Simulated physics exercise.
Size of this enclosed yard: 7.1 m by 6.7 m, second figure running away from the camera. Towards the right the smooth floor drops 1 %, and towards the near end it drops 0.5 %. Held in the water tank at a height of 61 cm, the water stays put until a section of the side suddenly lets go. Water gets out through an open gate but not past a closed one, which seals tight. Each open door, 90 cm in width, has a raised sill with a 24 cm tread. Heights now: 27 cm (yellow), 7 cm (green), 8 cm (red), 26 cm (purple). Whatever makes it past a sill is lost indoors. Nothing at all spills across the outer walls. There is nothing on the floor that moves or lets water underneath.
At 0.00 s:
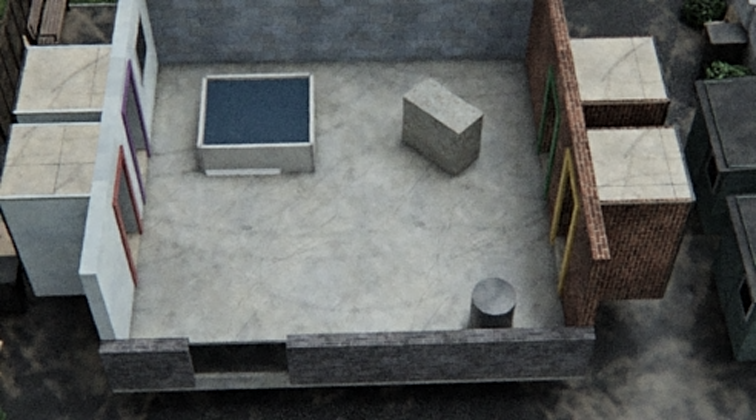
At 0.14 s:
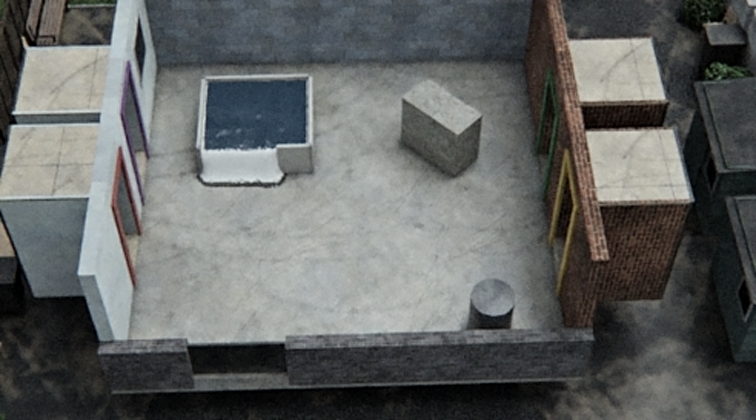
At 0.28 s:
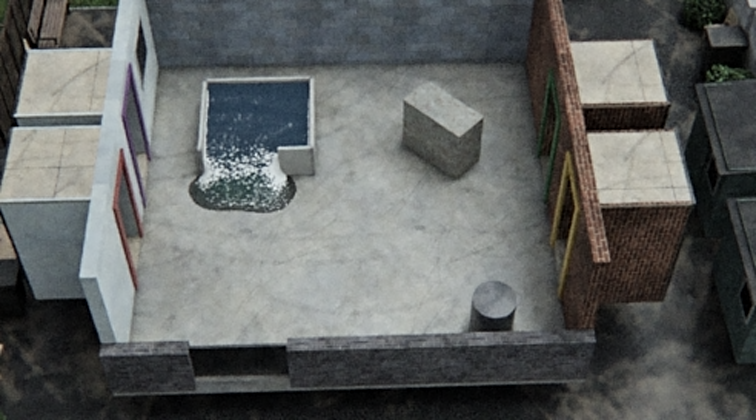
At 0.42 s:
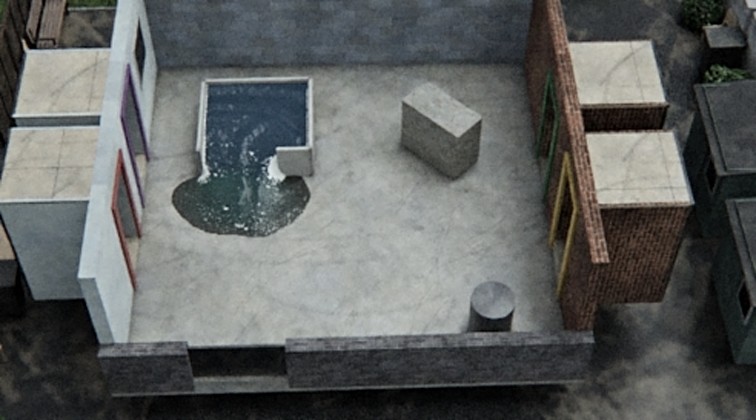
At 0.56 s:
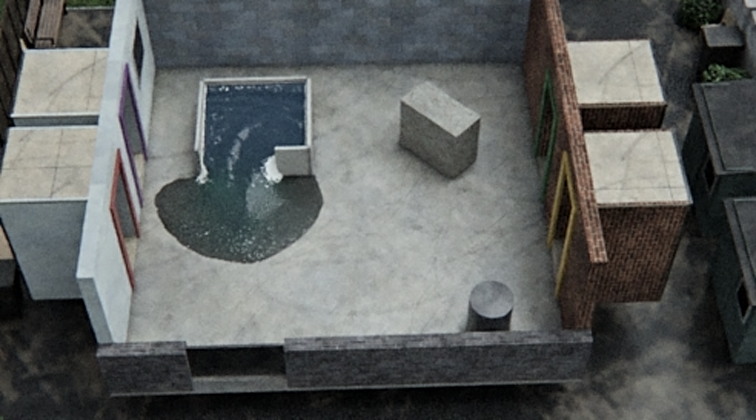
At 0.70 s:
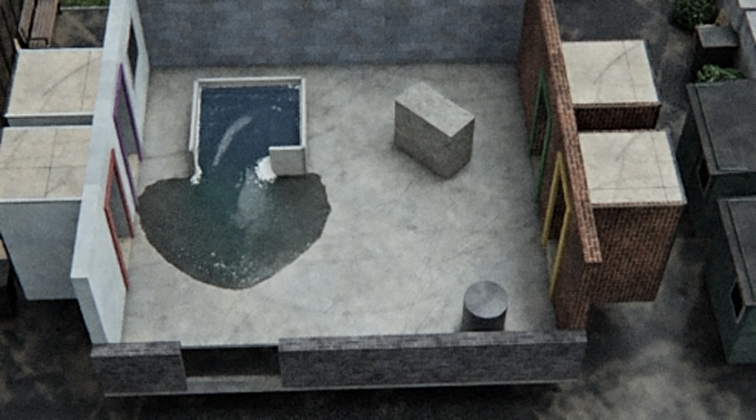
The video shows a walled yard seen from above, with a grey block and a cylinder on its pale floor, as water pours through a gap in the front of a square tank and spreads outward in a widening dark pool.
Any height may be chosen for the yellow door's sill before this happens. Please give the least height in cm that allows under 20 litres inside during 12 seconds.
It would have to be roughly 10 cm high.
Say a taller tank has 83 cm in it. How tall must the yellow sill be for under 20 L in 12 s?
14.0 cm.
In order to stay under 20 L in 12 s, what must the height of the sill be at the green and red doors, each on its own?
Roughly 6.0 cm for the green door and roughly 10.0 cm for the red door.
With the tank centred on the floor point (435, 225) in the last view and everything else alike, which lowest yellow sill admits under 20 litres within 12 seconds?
In that case about 7.5 cm.
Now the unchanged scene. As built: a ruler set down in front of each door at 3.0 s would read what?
In cm: Yellow 0, green 0, red 11, purple 2.
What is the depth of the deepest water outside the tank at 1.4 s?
Around 28 centimetres.
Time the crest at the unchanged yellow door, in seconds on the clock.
Approximately 6.0 s.
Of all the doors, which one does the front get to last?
Answer: Green.
After 1.4 s water covers 30 % of the floor, deepest (28 cm) near (219, 184); it has not reached the yellow door.
After 3.0 s water covers 35 % of the floor, deepest (28 cm) near (120, 350); it has not reached the yellow door.
After 12.0 s water covers 90 % of the floor, deepest (12 cm) near (558, 359); 9 cm at the yellow door, 0 litres in over its 27 cm sill.
At the yellow door as built, the water arrived by 4.5 s and peaked near 17 cm at 6.2 s.
With a sill of 8.5 cm, 41 litres would have come in within the 12 s; with 11.5 cm, 10 litres. So under 20 litres takes about 10 cm.
